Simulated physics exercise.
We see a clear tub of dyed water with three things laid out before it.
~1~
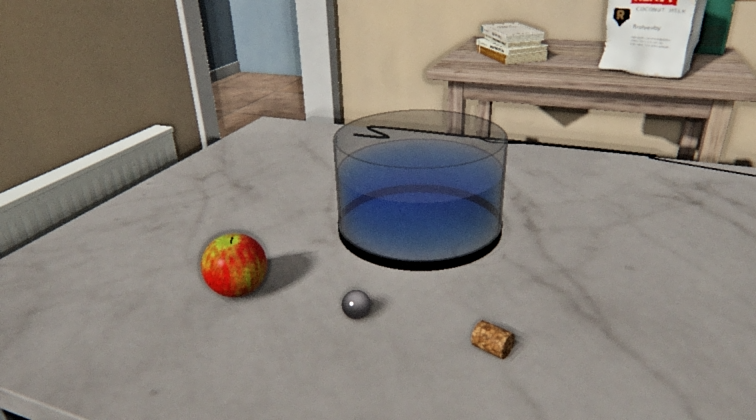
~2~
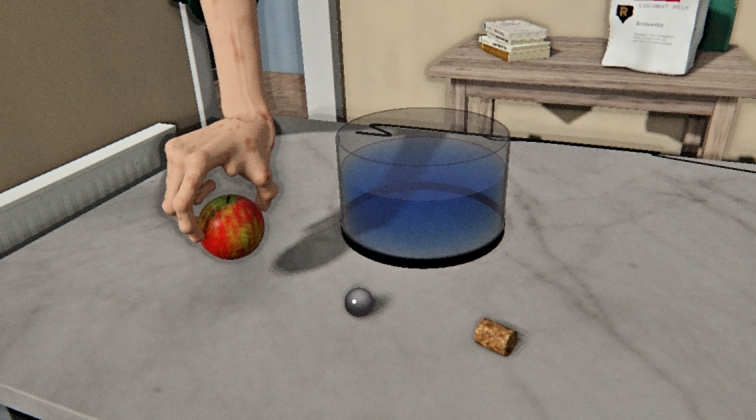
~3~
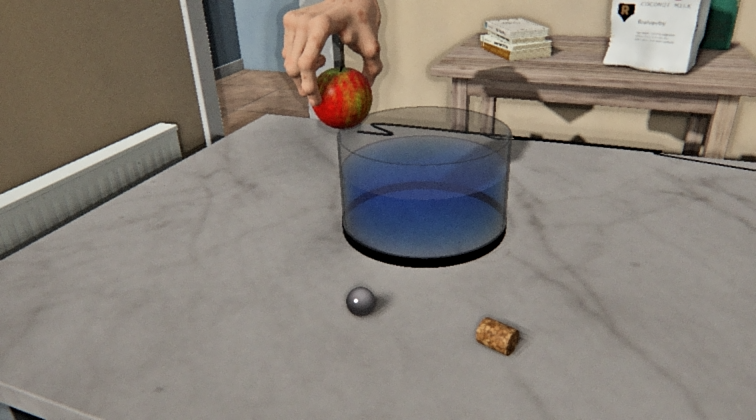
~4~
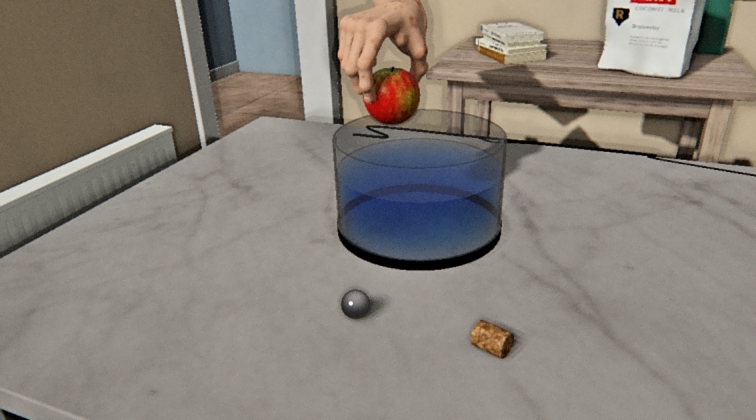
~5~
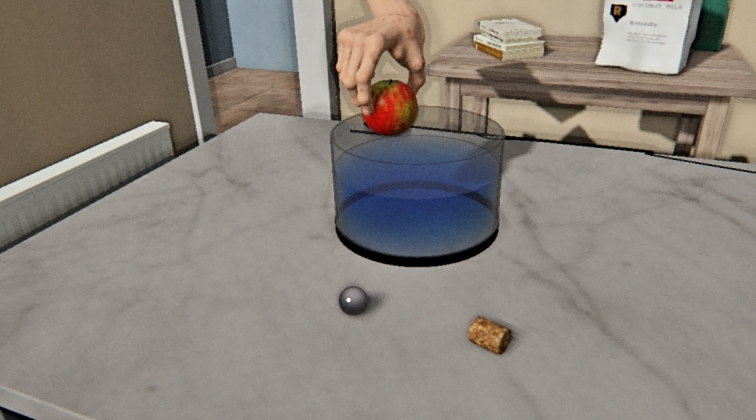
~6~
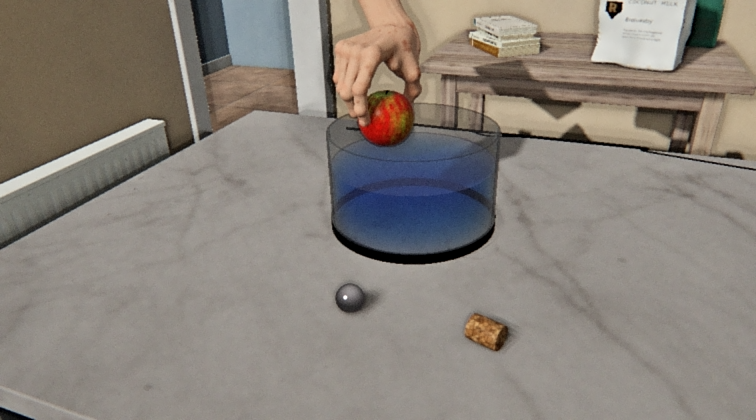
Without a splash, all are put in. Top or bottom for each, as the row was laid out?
The left one floats, the middle one sinks, the right one floats.
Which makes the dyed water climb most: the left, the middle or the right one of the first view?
That is the left one.
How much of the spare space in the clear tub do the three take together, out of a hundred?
Roughly 12 per cent.
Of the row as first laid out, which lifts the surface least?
That is the right one.
Shortly, the apple bobs at the top.
Then, the steel ball ends at the bottom.
At the finish, the cork bobs at the top; afloat, apple and cork.
